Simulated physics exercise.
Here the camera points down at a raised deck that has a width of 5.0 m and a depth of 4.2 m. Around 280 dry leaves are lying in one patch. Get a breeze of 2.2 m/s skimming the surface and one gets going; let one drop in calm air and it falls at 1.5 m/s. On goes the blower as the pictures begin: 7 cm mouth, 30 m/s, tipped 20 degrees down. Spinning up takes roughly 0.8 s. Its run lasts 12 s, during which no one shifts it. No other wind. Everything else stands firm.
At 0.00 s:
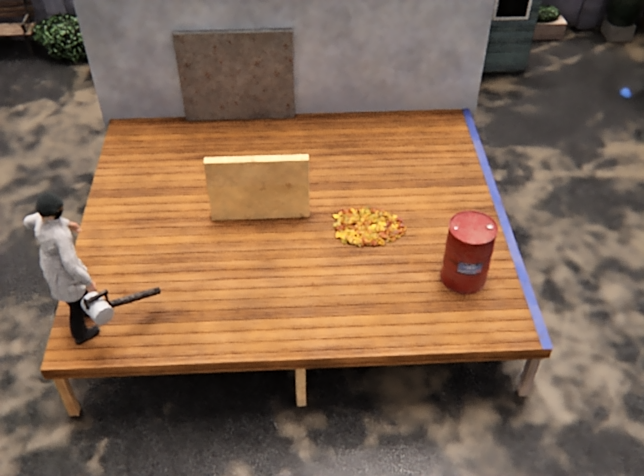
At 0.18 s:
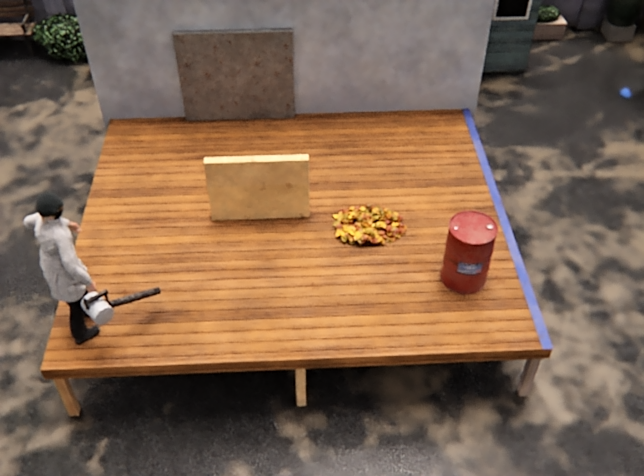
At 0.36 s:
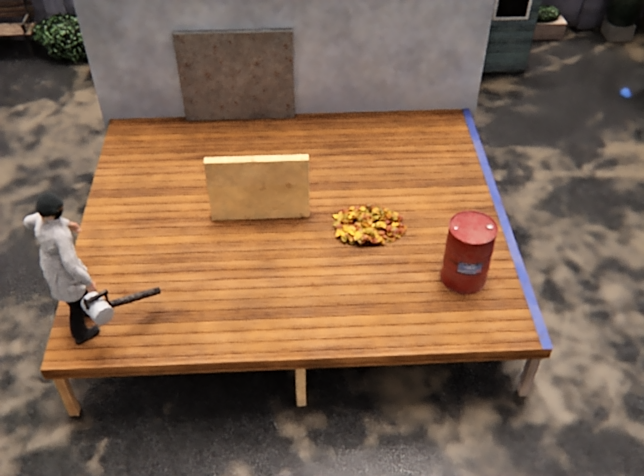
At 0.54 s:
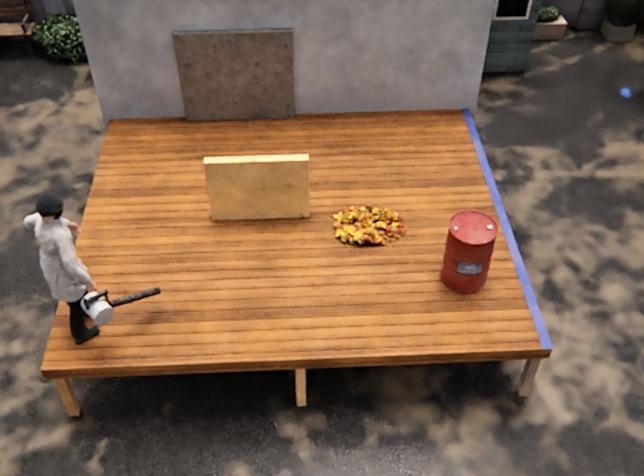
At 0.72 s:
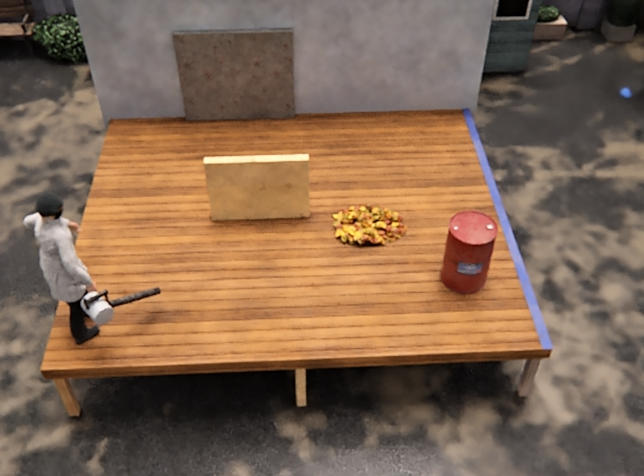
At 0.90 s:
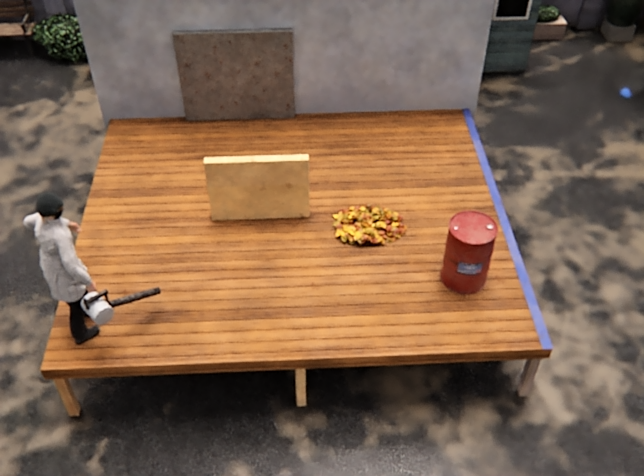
Dry leaves lying still in a patch on a raised wooden deck, between a pale screen and red barrel, as a figure holds a blower.
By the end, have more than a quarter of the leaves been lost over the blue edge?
Yes.
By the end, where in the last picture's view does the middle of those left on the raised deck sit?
Look near pixel (449, 212) of the last view.
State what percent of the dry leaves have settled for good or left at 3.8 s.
I would put it at around 10 %.
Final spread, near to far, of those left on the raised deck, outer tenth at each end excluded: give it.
Spread: Approx. 0.8 m.
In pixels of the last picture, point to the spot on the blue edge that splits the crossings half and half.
The middle crossing sits close to (490, 168) in the last picture.
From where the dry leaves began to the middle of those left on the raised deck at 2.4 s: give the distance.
The centre ends up some 0.6 m from the start.
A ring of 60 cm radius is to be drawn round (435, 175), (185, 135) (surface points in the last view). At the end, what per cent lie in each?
First spot about 15 %, second about 0 %.
After 2.4 s the count stands so, 0 % are over the blue edge; the middle of those still in play is near (411, 212).
After 3.8 s the count stands so, 16 % are over the blue edge; the middle of those still in play is near (431, 212).
After 6.6 s the count stands so, 34 % are over the blue edge; the middle of those still in play is near (440, 209).
After 12.0 s, at the end, 44 % are over the blue edge; the middle of those still in play is near (449, 212).
